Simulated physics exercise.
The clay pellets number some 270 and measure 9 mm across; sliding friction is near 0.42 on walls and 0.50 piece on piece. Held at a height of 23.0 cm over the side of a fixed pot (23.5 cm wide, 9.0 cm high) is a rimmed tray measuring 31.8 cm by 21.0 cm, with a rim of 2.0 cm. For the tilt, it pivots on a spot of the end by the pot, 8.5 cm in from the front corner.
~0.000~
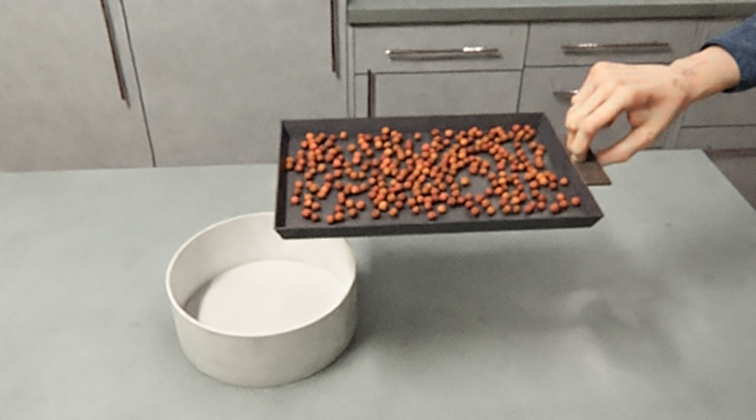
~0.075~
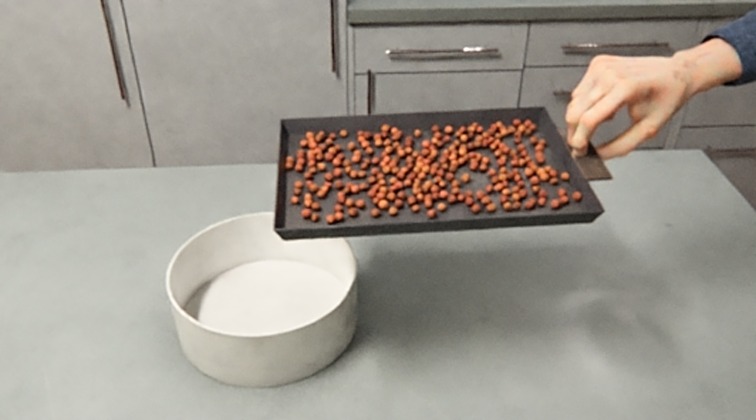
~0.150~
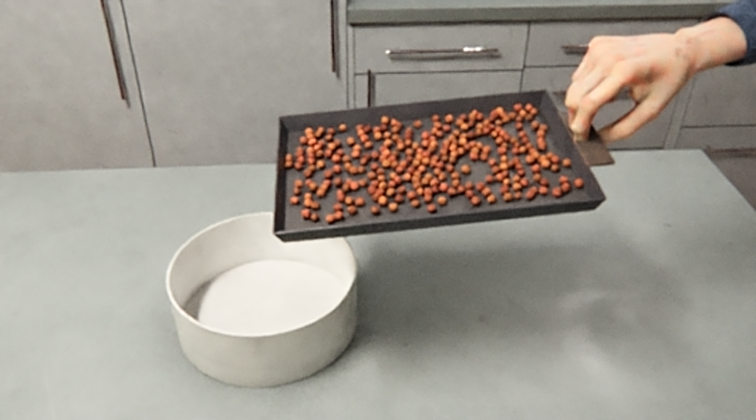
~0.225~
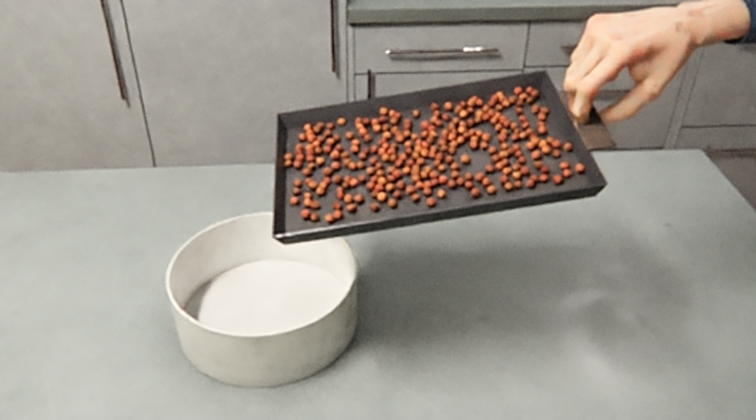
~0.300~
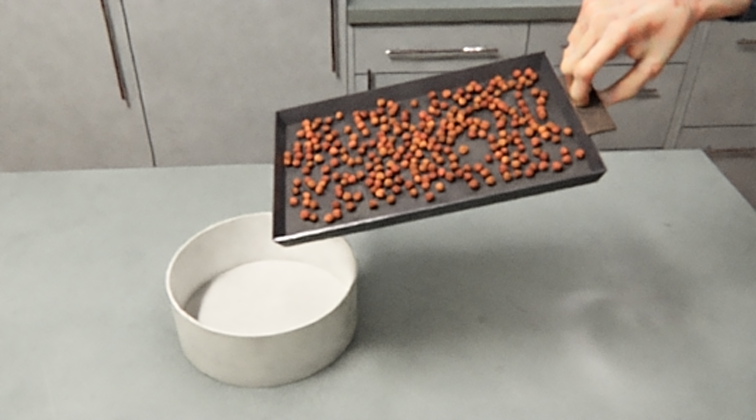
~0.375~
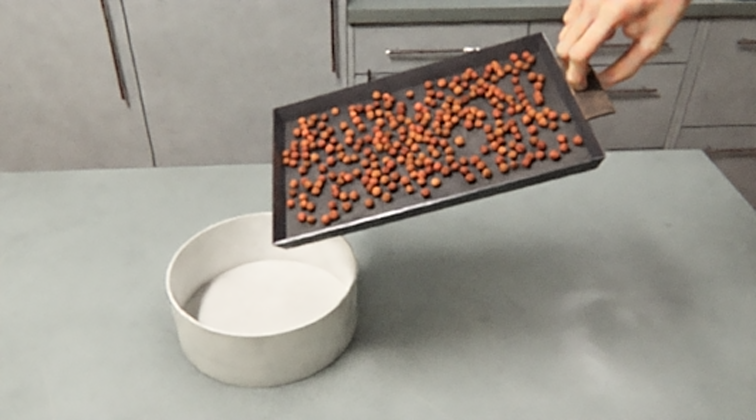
A dark rimmed tray scattered with reddish-brown clay pellets is held above a grey-green counter, seen from slightly above with grey cabinets and drawers behind. A hand in a dark blue sleeve grips its right end, while a round off-white pot sits below its left end. The hand raises the right end, tilting the tray down toward the left, as the pellets stay spread across it and the camera remains still.
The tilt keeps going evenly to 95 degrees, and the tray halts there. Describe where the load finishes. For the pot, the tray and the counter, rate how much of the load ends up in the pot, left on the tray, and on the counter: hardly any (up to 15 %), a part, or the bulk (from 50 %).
Pot: A part; tray: Hardly any; counter: The bulk.
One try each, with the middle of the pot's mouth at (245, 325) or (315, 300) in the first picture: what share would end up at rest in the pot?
I'd say some 100 per cent for the first and some 95 per cent for the second.
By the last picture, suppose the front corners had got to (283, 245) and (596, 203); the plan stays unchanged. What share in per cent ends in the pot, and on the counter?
The pot gets 20 and the counter 80.
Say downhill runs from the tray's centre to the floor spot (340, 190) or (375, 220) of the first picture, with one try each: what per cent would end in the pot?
80 and 20 %.
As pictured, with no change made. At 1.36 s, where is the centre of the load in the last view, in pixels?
I'd put it close to (287, 231).
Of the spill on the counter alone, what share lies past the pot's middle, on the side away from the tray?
Around 50 in a hundred.
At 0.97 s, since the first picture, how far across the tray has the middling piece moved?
Displacement on the tray: Roughly 14 cm.
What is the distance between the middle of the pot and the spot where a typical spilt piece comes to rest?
That comes to near 18 cm.
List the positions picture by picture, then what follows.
The first frame shows tray tilt 0 degrees, front corners at (282, 224) and (594, 211); middle of the pieces at (426, 172); pot at (263, 267).
The second frame shows tray tilt 1 degrees, front corners at (282, 225) and (595, 207); middle of the pieces at (426, 169).
The third frame shows tray tilt 5 degrees, front corners at (281, 227) and (596, 194), lowest corner left front; middle of the pieces at (426, 162).
The fourth frame shows tray tilt 10 degrees, front corners at (280, 231) and (597, 180), lowest corner left front; middle of the pieces at (425, 153).
The fifth frame shows tray tilt 14 degrees, front corners at (280, 234) and (597, 167), lowest corner left front; middle of the pieces at (423, 145).
The sixth frame shows tray tilt 19 degrees, front corners at (279, 237) and (595, 153), lowest corner left front; middle of the pieces at (419, 138); pot at (263, 267). Its pace works out near 60 degrees a second.
After 0.97 s, tilt 55 degrees; the tray holds 95 %, the pot 0 %.
Then, at 1.36 s, tilt 78 degrees; the tray holds 70 %, the pot 5 %.
After 1.84 s, tilt 95 degrees; the tray holds 0 %, the pot 35 %.
By 2.5 s all is still; pot 35 %, tray 0 %, counter 65 %.
